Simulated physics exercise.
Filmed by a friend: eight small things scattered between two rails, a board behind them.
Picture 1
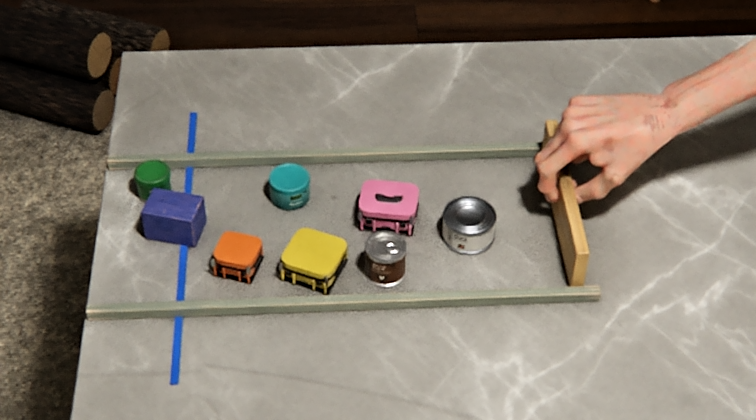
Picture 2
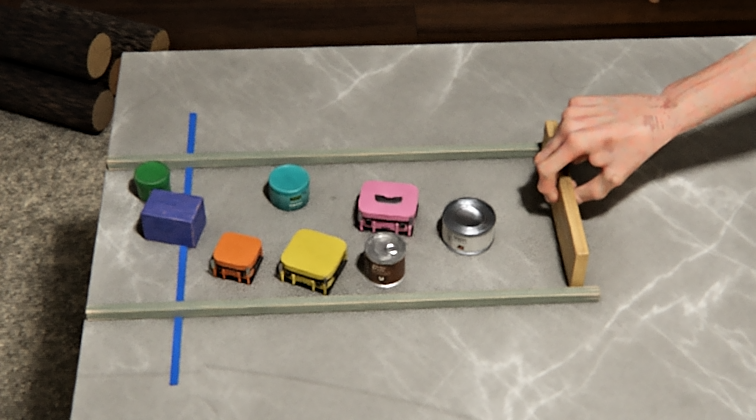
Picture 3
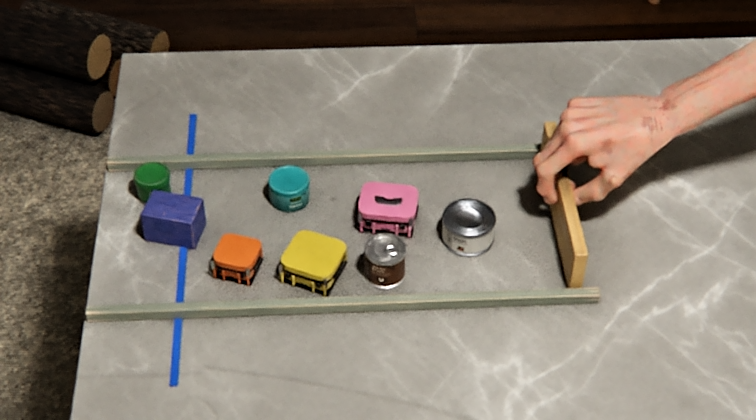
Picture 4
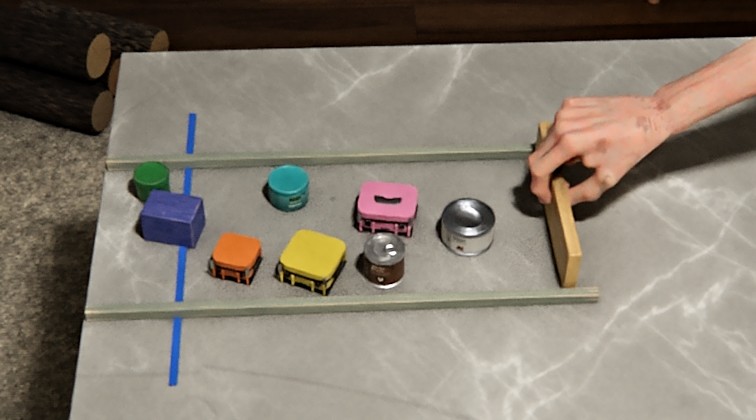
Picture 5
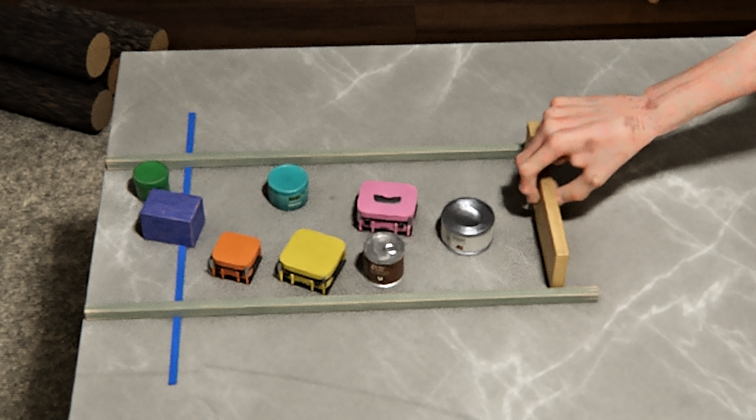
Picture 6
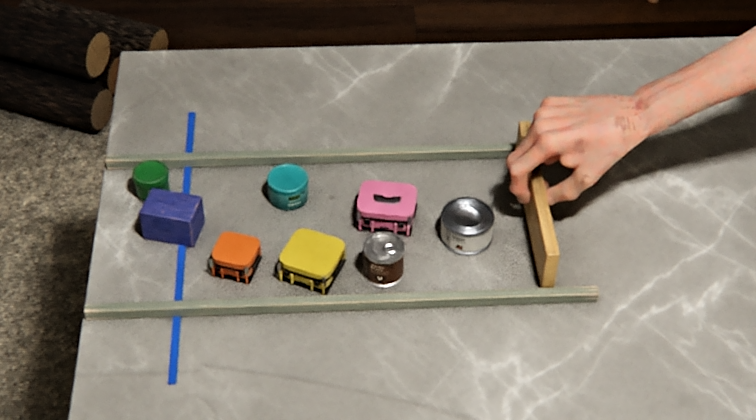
A hand reaches in from the right over a grey marbled tabletop, seen from above at an angle, gripping a wooden board set across two pale rails. Between the rails sit a green pot and blue block by blue tape at left, then orange, yellow and pink cases, a turquoise tub, a brown pot and a silver tin. The hand holds almost still, then slides the board slightly left, touching nothing.
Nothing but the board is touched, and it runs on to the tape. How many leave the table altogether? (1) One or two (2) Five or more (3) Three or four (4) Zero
1.
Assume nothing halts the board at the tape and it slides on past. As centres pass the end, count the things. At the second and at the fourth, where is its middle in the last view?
The middle is near (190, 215) first and near (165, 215) after.
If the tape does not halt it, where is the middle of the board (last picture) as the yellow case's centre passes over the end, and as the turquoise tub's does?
Near (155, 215) and (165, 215).
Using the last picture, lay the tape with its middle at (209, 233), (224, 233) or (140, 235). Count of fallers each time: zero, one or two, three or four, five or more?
One after another: None at all, none at all, at least five.
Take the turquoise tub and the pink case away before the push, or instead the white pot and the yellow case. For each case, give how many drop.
1, then 0.
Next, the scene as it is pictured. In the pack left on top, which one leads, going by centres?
The green pot.
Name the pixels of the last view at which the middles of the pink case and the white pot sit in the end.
Final positions - pink case around (163, 192), white pot around (155, 230).
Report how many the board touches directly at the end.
That comes to 3.
A little later, none off yet; green pot at rest near (152, 182); blue block at rest near (173, 218); orange case at rest near (236, 258).
Next, none off yet; green pot at rest near (152, 182); blue block at rest near (173, 218); orange case shifted a little near (215, 255).
Later still, none off yet; green pot shifted a little near (140, 173); blue block shifted about its own width near (127, 201); orange case shifted well along near (135, 244).
When it is over, the number that fall off is one or two; down, orange case and blue block.
